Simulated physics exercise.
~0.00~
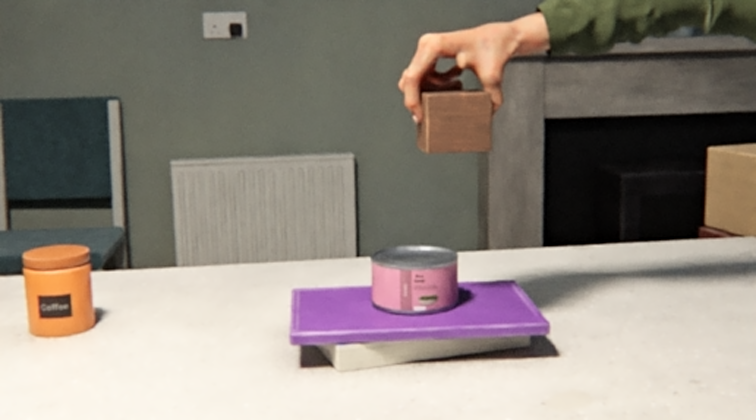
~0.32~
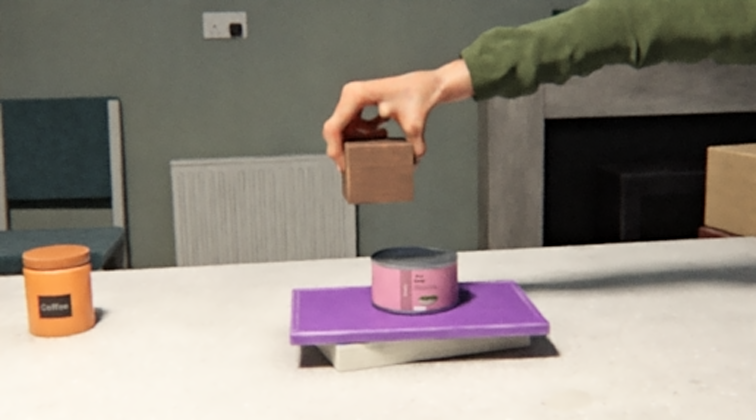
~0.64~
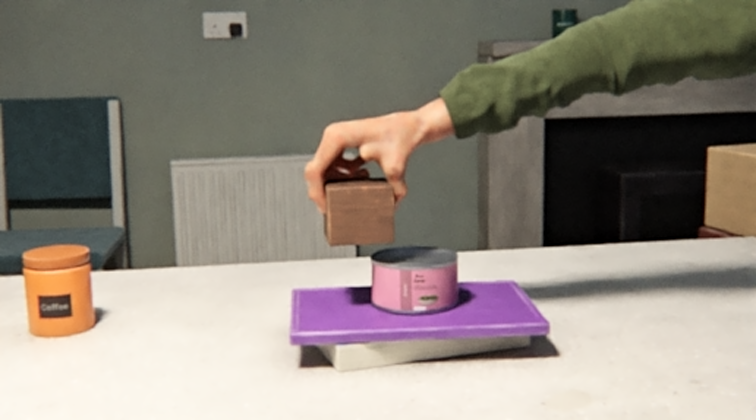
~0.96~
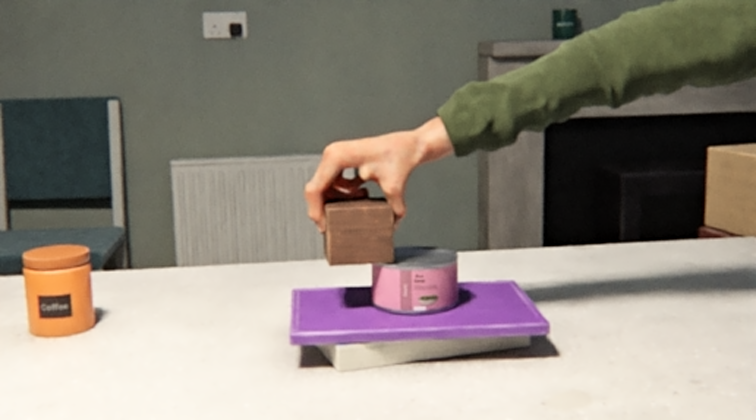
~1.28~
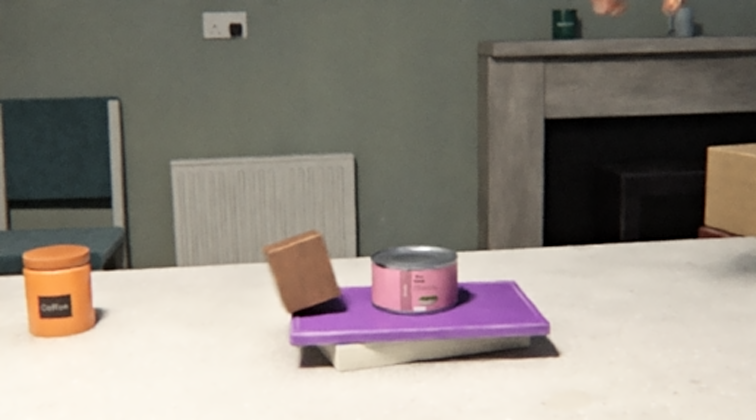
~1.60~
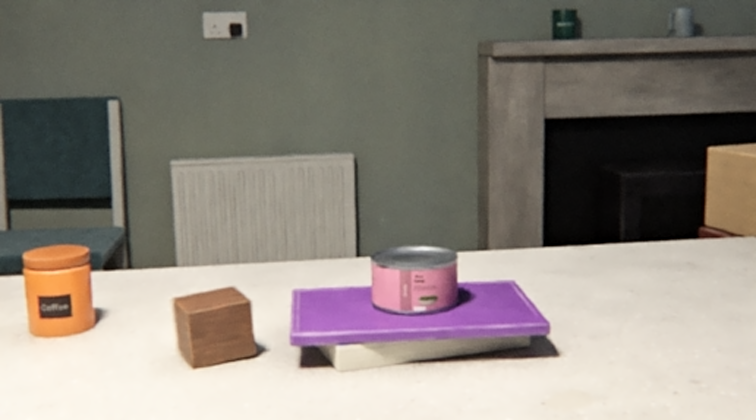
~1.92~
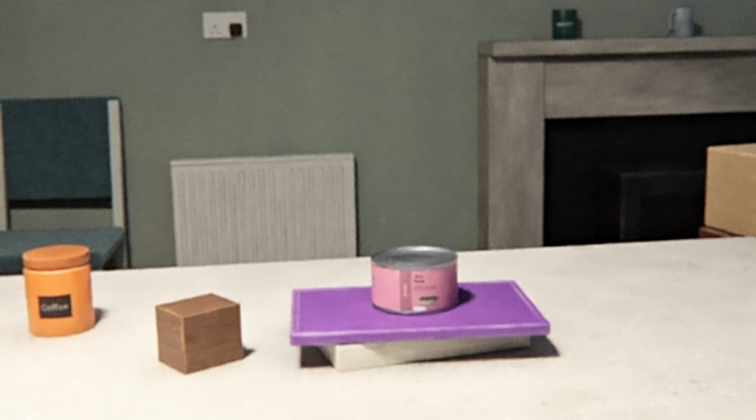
To begin with, a hand in a green sleeve holds a brown block above a pink tub, which sits on a purple tray over a pale book, with an orange coffee jar standing to the left. The hand carries the block left and down, lowering it beside the tub near the tray's left end. Once the hand lets go and withdraws, the block tips leftward off the tray's edge. It tumbles onto the table, turning as it goes, and shifts slightly farther left. Finally it rests between the jar and the tray, while everything else remains in place.
